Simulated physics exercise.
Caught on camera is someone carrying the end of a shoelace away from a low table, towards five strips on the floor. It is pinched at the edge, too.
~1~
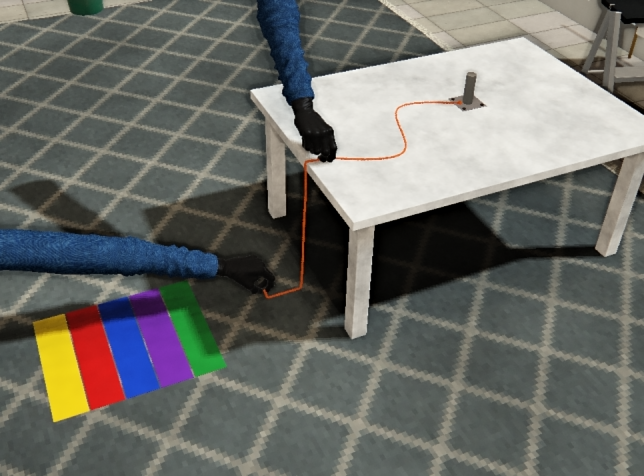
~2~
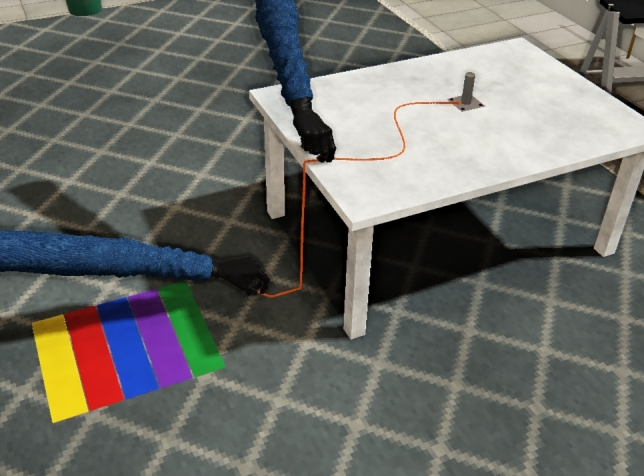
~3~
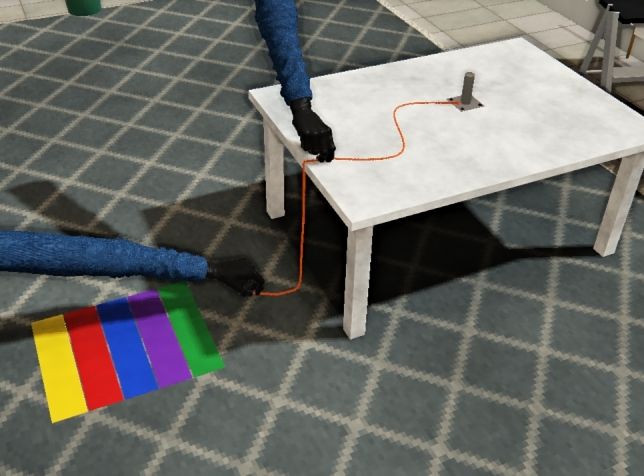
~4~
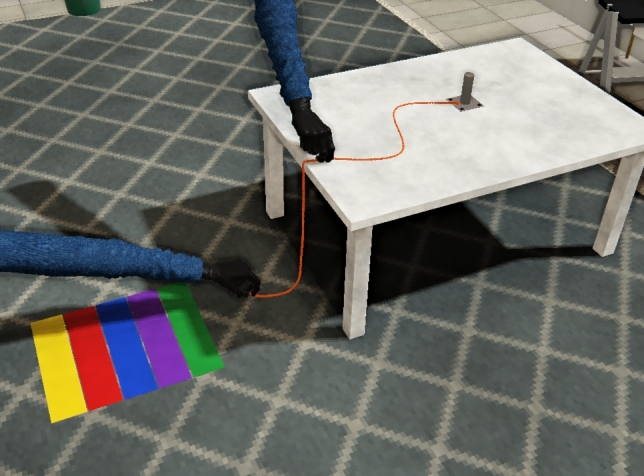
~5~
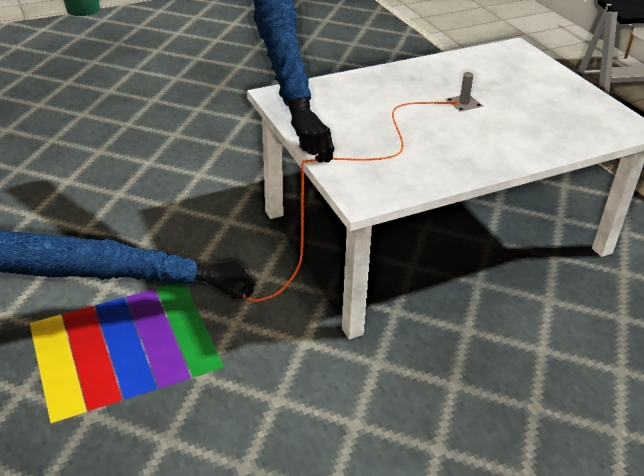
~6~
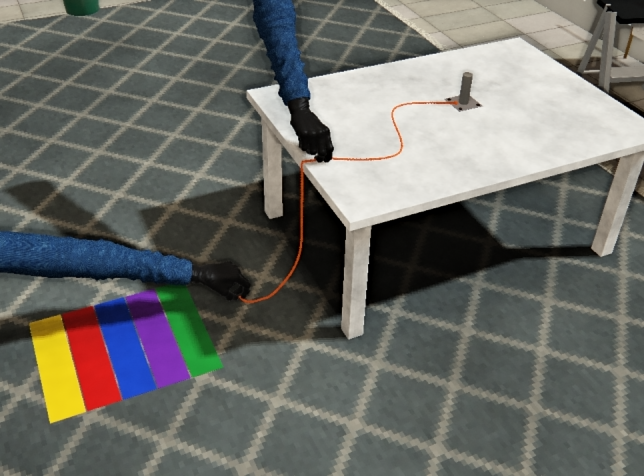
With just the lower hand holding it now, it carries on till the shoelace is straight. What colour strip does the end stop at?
Red.
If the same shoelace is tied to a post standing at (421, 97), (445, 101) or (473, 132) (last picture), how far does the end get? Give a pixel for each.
Approximate pixels in order: (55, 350), (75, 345), (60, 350).
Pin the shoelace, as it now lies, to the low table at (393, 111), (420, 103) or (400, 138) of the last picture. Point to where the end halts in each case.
(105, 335), (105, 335) and (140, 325).
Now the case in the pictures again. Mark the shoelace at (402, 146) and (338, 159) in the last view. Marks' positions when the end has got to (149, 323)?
You'll find them at (345, 142) and (298, 182).
Soon after, end near (149, 323); over purple.
Then, end near (114, 333); over blue.
At full stretch, end near (92, 339); over red. It halts on the red strip.
